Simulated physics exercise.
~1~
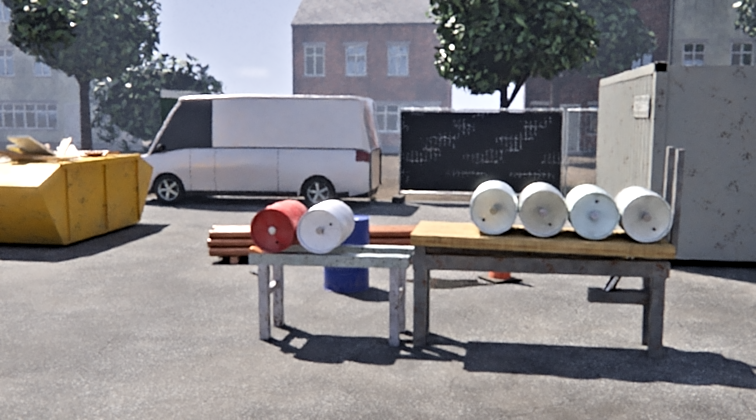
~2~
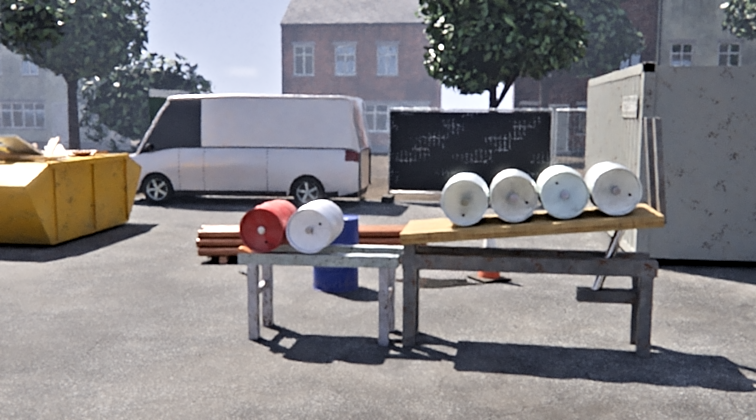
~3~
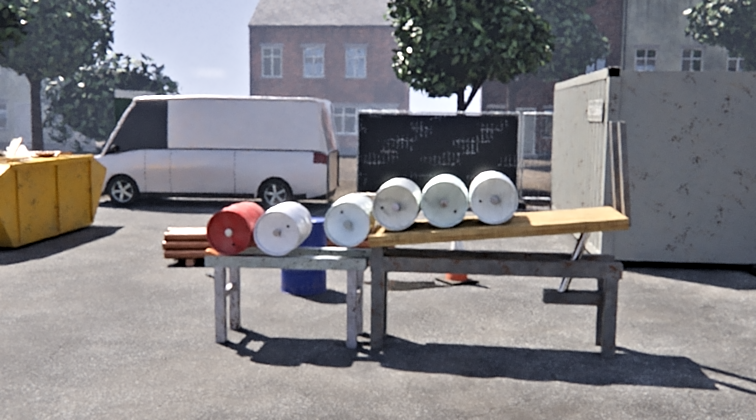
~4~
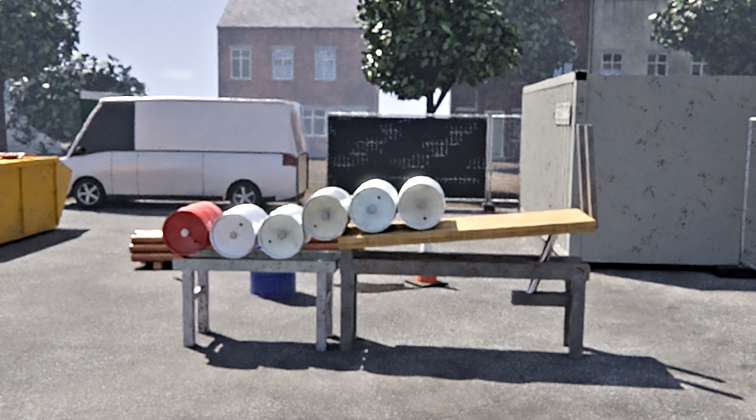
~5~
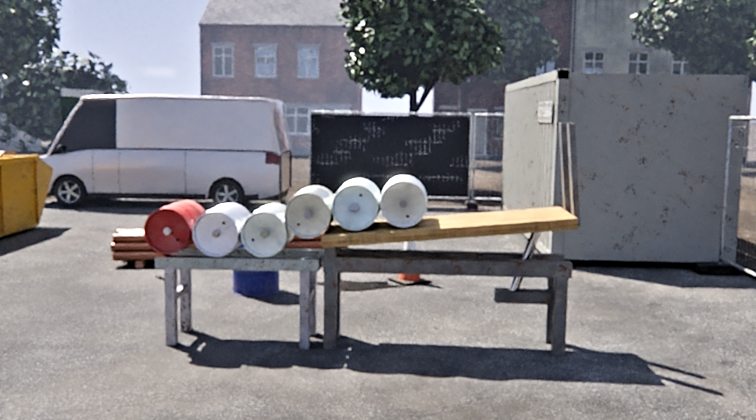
The hinged wooden table tipped up at its right edge, and four white barrels rolled left toward the rack, where they bunched against another white one and nudged the red barrel slightly left, leaving it resting on the rack's left end.
